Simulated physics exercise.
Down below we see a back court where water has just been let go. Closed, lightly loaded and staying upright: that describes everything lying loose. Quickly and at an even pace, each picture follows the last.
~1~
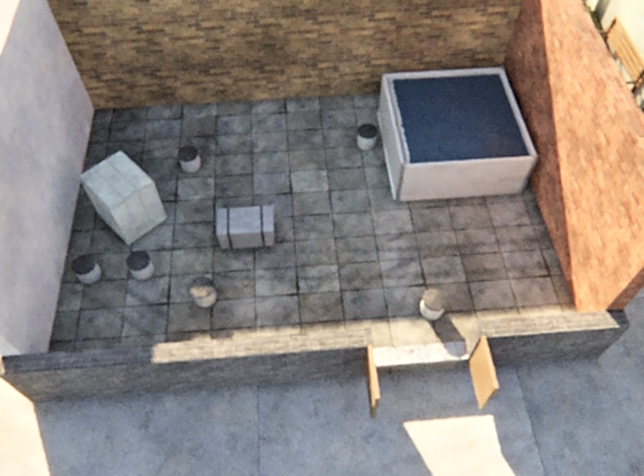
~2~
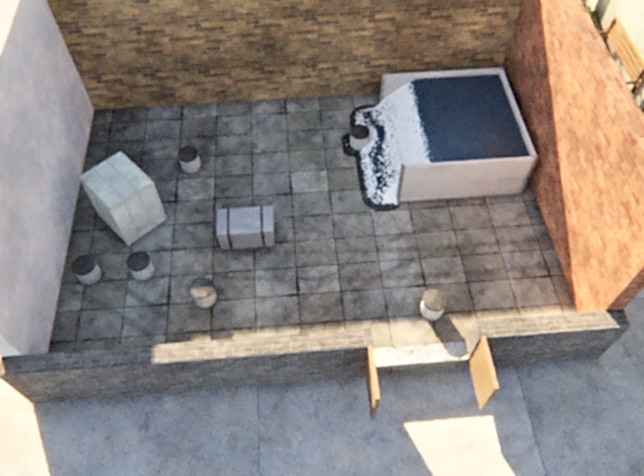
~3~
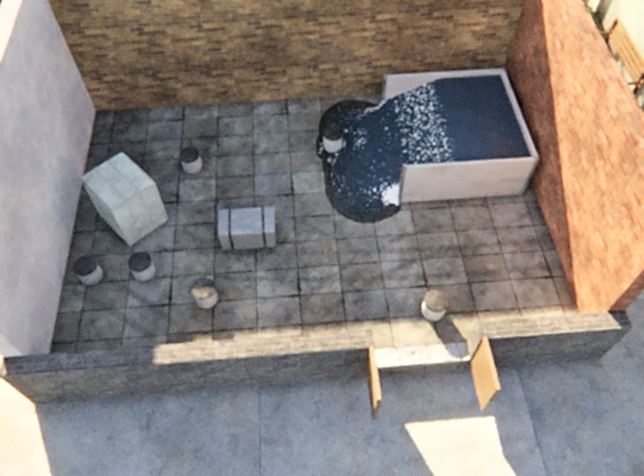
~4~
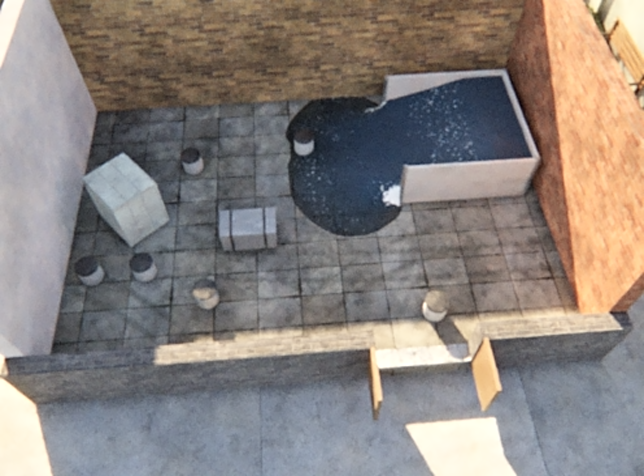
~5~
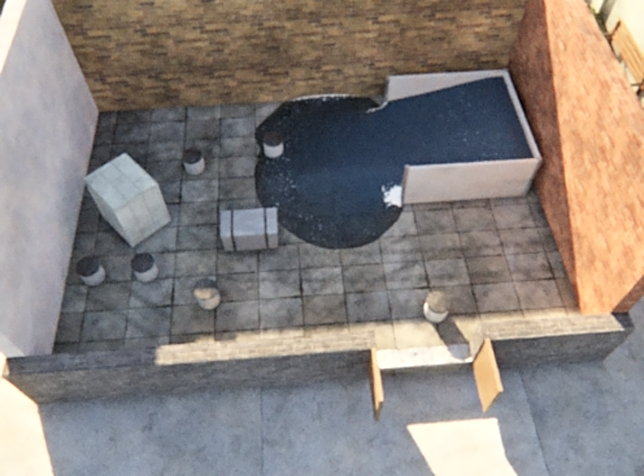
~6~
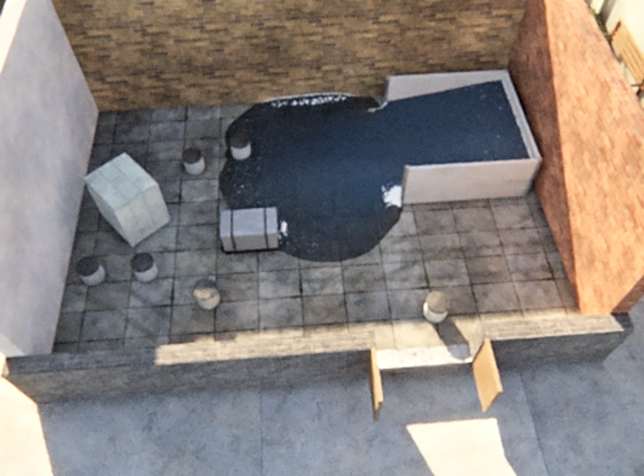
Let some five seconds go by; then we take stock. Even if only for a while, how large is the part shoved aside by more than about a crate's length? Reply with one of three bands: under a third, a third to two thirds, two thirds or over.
Two thirds or over.
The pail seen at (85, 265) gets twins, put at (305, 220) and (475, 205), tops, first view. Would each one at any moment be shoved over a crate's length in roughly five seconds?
Outcome per entry: Gets dislodged / stays where it is.
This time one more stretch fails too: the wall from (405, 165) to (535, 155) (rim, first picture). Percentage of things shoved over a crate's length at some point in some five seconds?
Around 60 per cent.
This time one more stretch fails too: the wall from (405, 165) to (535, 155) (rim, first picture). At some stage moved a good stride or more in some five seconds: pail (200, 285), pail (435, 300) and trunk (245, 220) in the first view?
In the order asked: Goes the distance, then goes the distance, then never gets that far.
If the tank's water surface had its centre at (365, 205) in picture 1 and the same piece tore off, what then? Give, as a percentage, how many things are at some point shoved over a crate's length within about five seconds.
Around 90 in a hundred.
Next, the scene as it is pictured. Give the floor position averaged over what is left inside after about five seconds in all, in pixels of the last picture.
I'd put it roughly at (202, 307).
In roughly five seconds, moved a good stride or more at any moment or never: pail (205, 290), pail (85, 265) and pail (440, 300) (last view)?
As listed: Travels that far, travels that far and falls short.
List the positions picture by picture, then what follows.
In the first picture, a pail at (368, 131), on the bottom; a pail at (202, 287), on the bottom; 0 of 7 have shifted.
In the second picture, a pail at (360, 131), on the bottom, close to its start; a pail at (202, 287), on the bottom; 1 of 7 have shifted.
In the third picture, a pail at (333, 133), on the bottom, a stride from its start; a pail at (203, 288), on the bottom; 1 of 7 have shifted.
In the fourth picture, a pail at (304, 136) rests on the ground, a stride from its start; a pail at (204, 289) rests on the ground; 1 of 7 have shifted.
In the fifth picture, a pail at (273, 139), on the bottom, far from its start; a pail at (206, 289), on the bottom; 1 of 7 have shifted.
In the sixth picture, a pail at (240, 141) rests on the ground, far from its start; a pail at (205, 289), on the bottom; 1 of 7 have shifted.
A moment on, 1 of 7 are well off their spots; 0 afloat.
Next, 3 of 7 are well off their spots; 2 afloat.
Later, 6 of 7 are well off their spots; 6 afloat.
In the end, 6 of 7 are well off their spots, and 6 have been at some point; 6 afloat.
